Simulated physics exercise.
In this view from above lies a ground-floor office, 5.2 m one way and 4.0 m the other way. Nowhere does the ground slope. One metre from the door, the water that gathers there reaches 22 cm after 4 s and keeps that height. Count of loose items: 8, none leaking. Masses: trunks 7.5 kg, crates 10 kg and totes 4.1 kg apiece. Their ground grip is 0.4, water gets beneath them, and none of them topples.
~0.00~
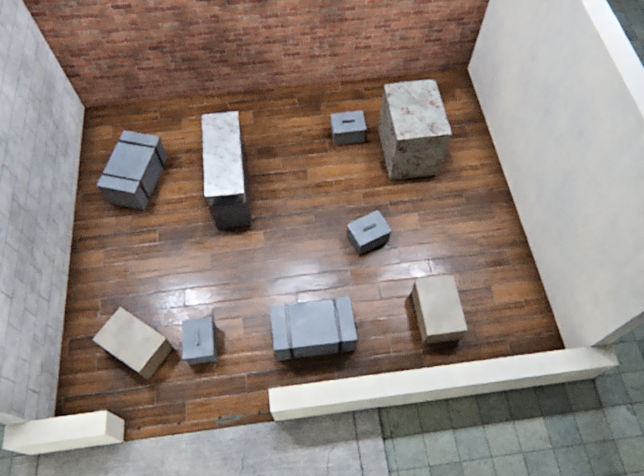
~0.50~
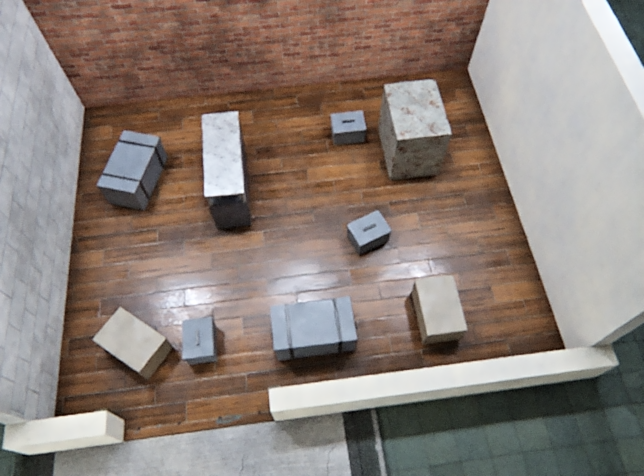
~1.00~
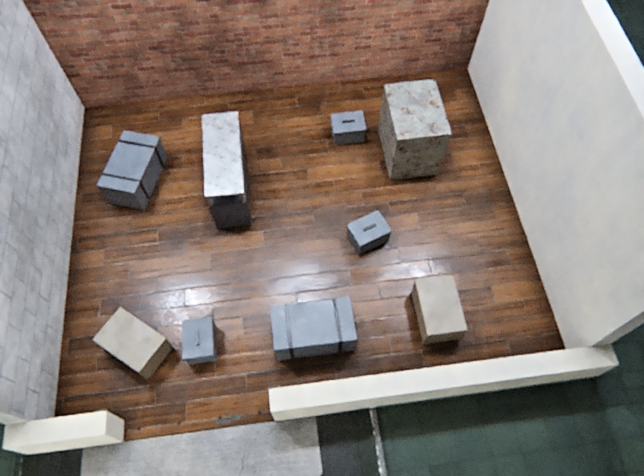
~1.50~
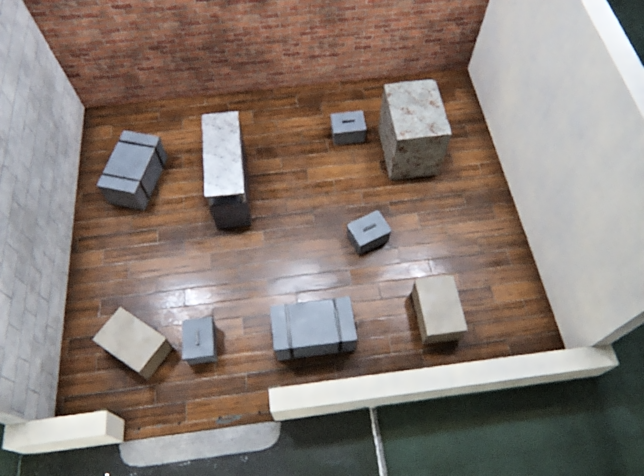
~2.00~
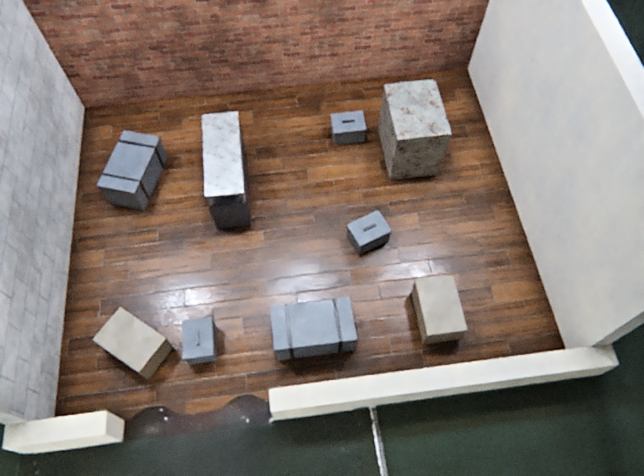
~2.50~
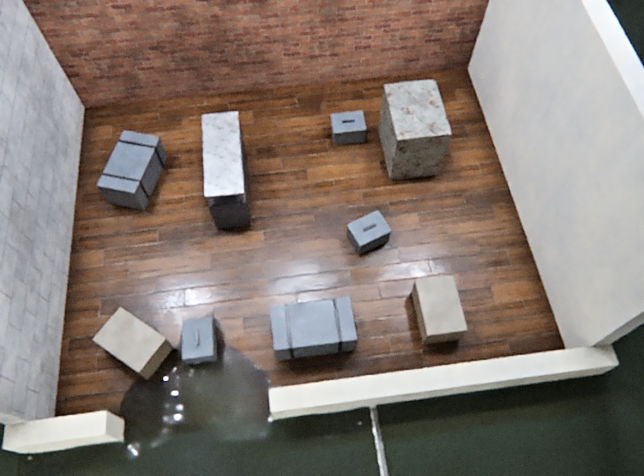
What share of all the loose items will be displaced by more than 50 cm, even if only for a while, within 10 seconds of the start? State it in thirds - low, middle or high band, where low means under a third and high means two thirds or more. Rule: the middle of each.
Middle band.
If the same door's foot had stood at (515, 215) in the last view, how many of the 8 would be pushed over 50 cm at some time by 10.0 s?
In that case the number is 6.
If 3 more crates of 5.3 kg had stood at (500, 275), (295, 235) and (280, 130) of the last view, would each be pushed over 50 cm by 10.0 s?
In the same order as the question: Not as far, farther, farther.
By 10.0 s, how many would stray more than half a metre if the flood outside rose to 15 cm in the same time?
That would give 4.
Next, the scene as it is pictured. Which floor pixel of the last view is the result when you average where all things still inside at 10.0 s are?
(369, 183).
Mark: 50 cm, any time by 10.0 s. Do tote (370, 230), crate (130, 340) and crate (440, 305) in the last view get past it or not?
One by one: Below; above; below.
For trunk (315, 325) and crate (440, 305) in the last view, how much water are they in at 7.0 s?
1 and 0 cm.
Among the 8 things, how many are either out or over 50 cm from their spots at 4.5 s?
I make it 2 by then.
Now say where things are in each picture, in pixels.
The first frame shows a tote at (198, 337) rests on the ground; a trunk at (313, 323) rests on the ground; 0.0 m2 under water; 0 of 8 have shifted.
The second frame shows a tote at (198, 337), on the bottom; a trunk at (313, 323), on the bottom; water covers 0.0 m2; 0 of 8 have shifted.
The third frame shows a tote at (198, 337) rests on the ground; a trunk at (313, 323) rests on the ground; 0.0 m2 under water; 0 of 8 have shifted.
The fourth frame shows a tote at (198, 337), on the bottom; a trunk at (313, 323) rests on the ground; water covers 0.0 m2; 0 of 8 have shifted.
The fifth frame shows a tote at (198, 337) rests on the ground; a trunk at (313, 323) rests on the ground; water covers 0.0 m2; 0 of 8 have shifted.
The sixth frame shows a tote at (198, 337) rests on the ground; a trunk at (313, 323), on the bottom; 0.7 m2 under water; 0 of 8 have shifted.
After 3.5 s 1 of 8 are over 50 cm from their spots; 0 afloat.
After 4.5 s 2 of 8 are over 50 cm from their spots; 1 afloat.
After 7.0 s 4 of 8 are over 50 cm from their spots; 4 afloat.
After 10.0 s 5 of 8 are over 50 cm from their spots, and 5 have been at some point; 5 afloat.
